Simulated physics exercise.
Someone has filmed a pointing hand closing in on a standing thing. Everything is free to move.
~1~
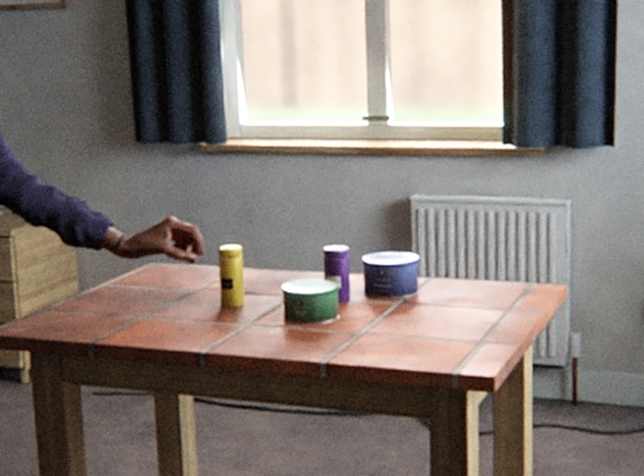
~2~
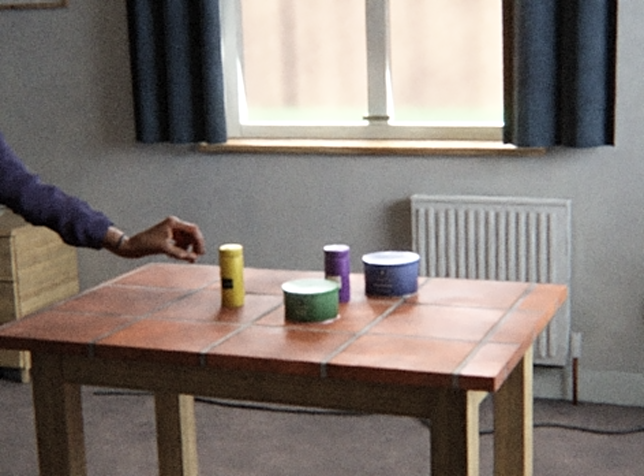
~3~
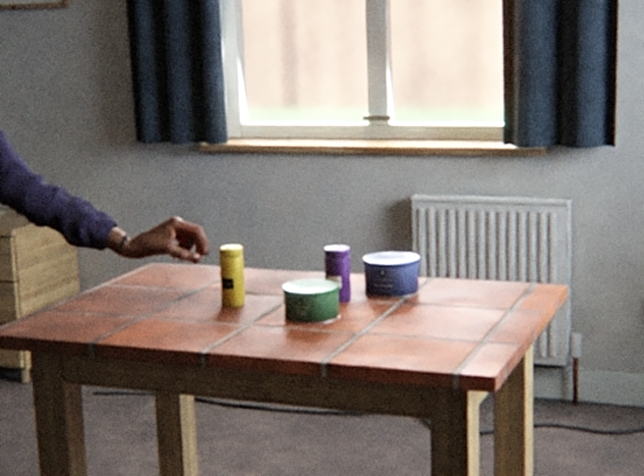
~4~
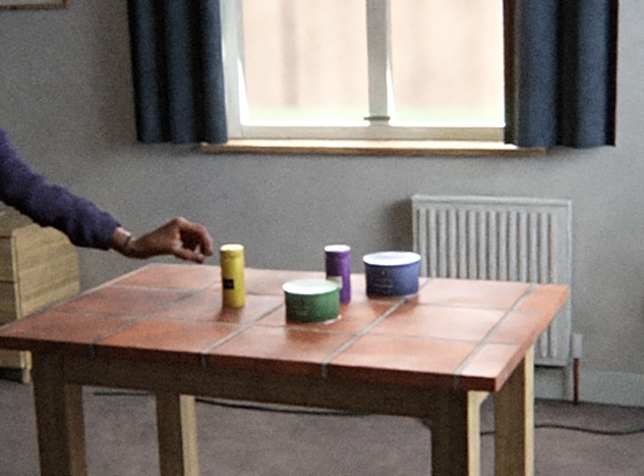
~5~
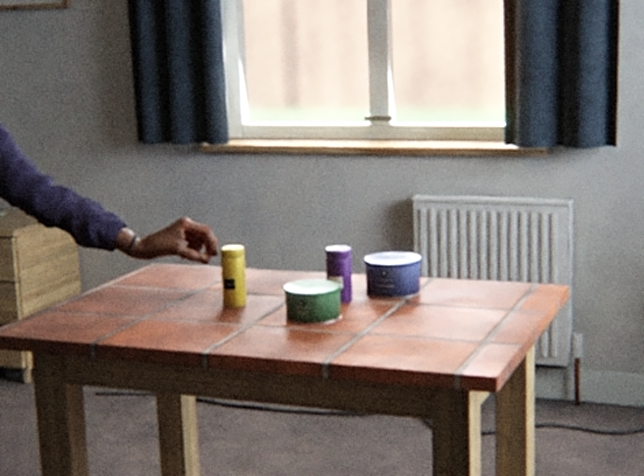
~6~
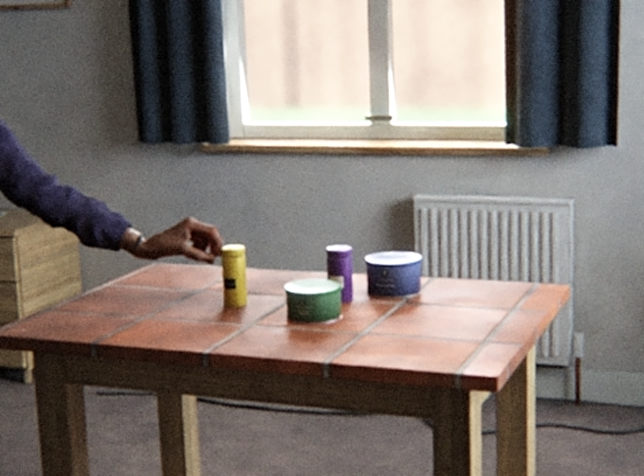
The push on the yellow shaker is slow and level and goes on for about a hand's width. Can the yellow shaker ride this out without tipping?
The yellow shaker falls over.
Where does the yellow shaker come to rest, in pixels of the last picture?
Around (285, 292).
Then, 0.50 s later than the last frame, yellow shaker tilted by 39° near (253, 276).
Then, 0.70 s later than the last frame, yellow shaker on its side near (277, 293).
Then, 1.80 s later than the last frame, yellow shaker on its side near (282, 293).
When it is over, lying over on the table, yellow shaker. End places, in pixels of the last picture, yellow shaker near (285, 292).
